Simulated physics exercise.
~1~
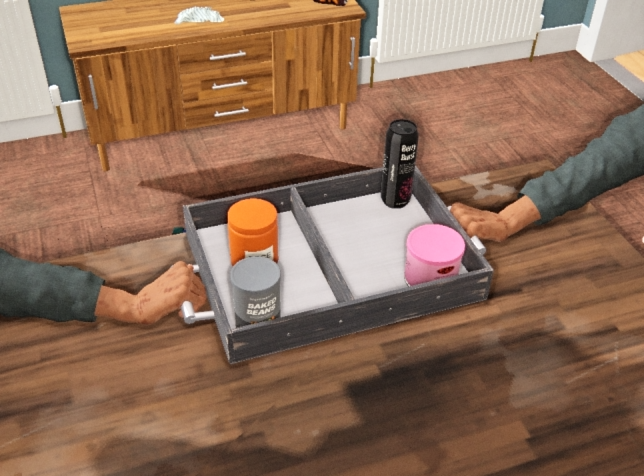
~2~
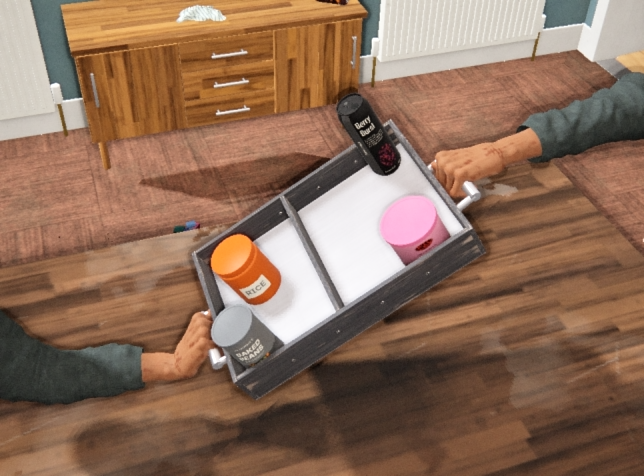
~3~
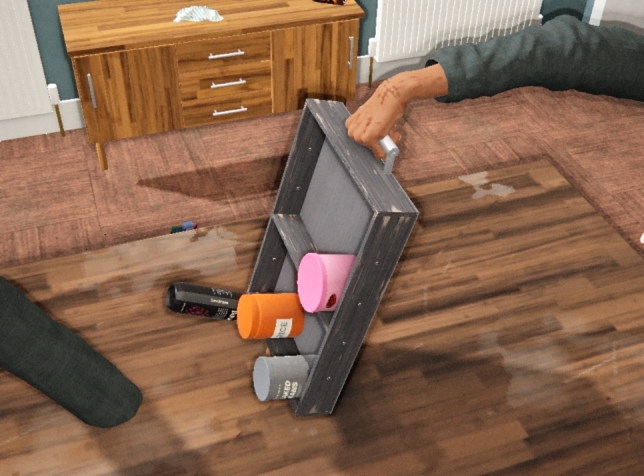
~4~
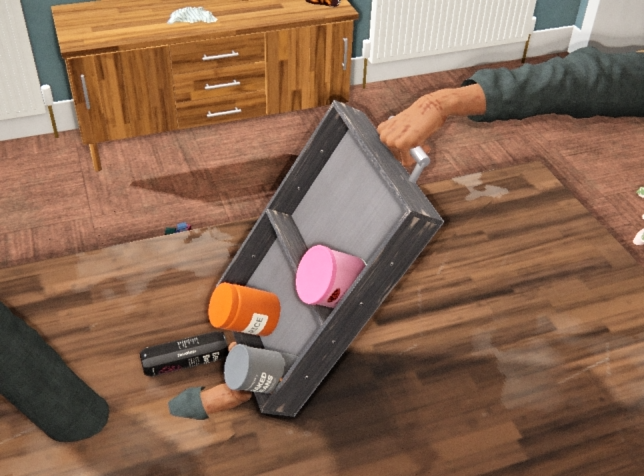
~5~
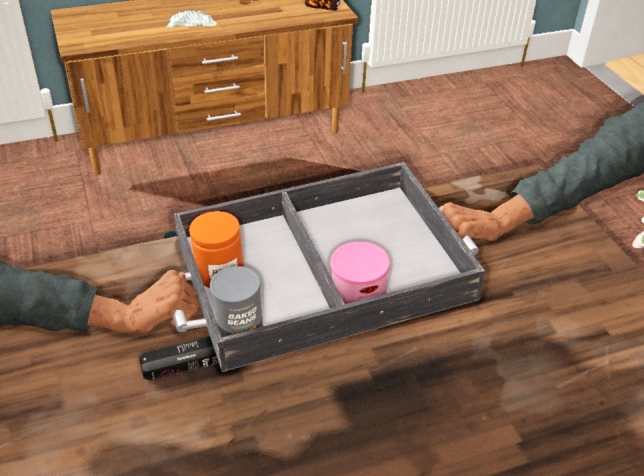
In a room with a wooden sideboard, two hands tilt a divided tray steeply left and level it again; the black can topples out onto the floor, the pink tin ends up further left beside the divider, and the orange jar and grey tin stay inside, upright.
